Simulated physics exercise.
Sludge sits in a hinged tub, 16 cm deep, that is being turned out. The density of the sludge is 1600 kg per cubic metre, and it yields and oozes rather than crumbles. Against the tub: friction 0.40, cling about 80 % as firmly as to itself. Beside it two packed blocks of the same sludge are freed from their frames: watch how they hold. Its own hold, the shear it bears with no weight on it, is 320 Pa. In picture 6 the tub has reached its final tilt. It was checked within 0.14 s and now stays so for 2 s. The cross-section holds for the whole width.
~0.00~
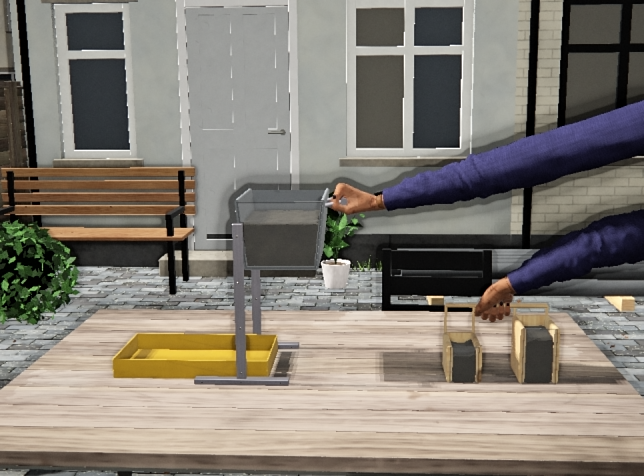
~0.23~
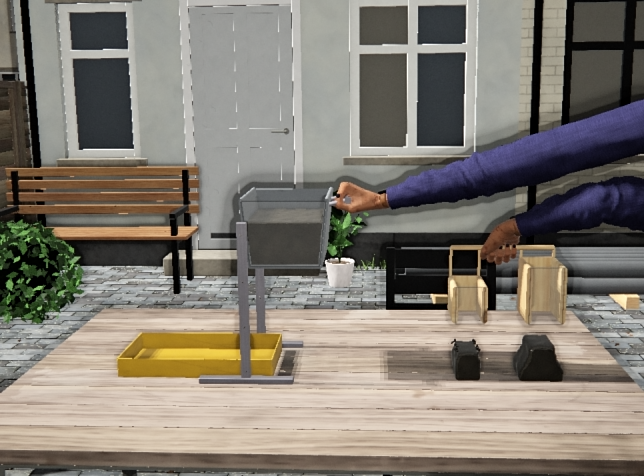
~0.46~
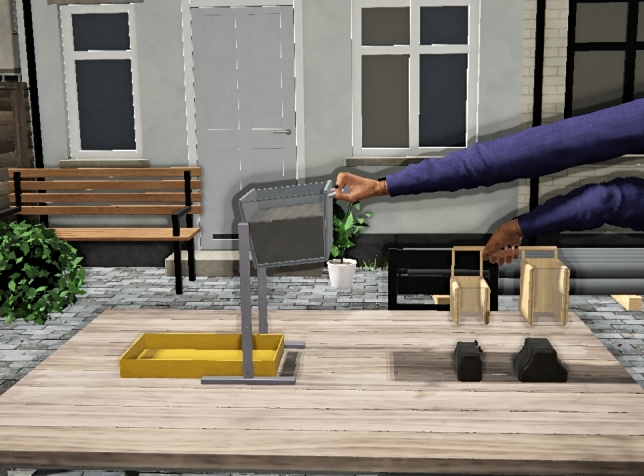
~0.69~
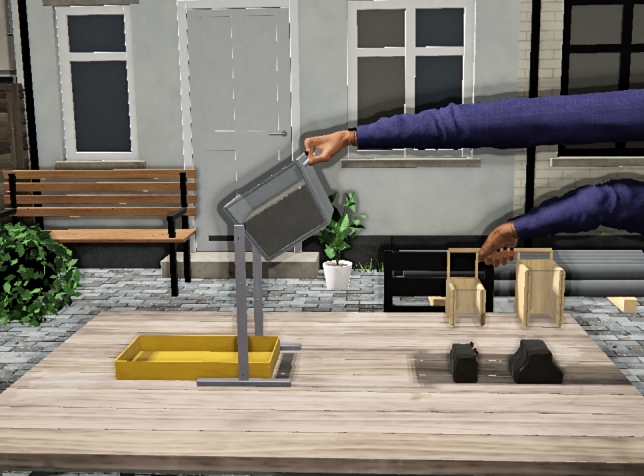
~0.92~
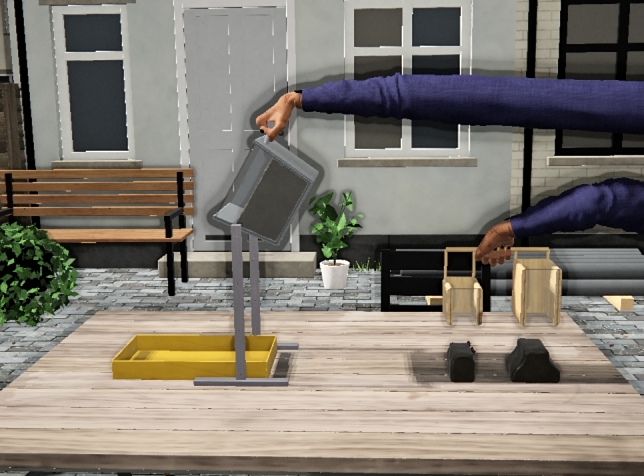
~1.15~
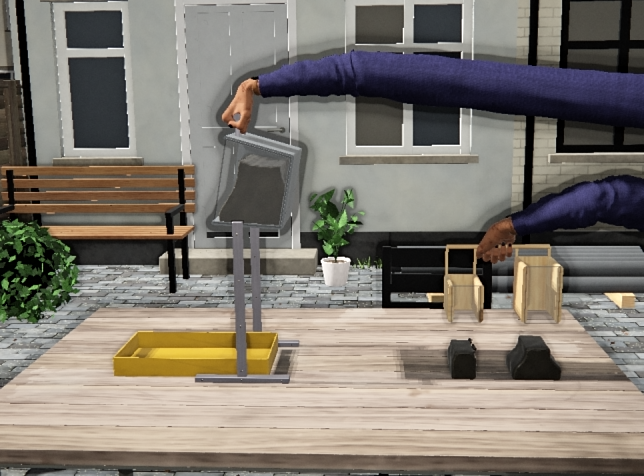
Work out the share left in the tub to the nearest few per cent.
About 64 %.
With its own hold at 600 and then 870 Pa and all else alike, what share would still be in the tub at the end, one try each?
In turn about 100 %, 100 %.
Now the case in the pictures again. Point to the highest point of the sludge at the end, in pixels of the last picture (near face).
Around (248, 190).
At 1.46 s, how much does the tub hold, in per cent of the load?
About 75 %.
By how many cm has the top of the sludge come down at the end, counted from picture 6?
About 7 cm.
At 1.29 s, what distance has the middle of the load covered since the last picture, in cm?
About 3 cm.
By 1.29 s, the tub is at 80 degrees and holds 93 %.
By 1.46 s, the tub is at 80 degrees and holds 74 %.
By 1.63 s, the tub is at 80 degrees and holds 65 %.
By 1.80 s, the tub is at 80 degrees and holds 64 %.
By 3.15 s, at the end, the tub is at 80 degrees and holds 64 %.
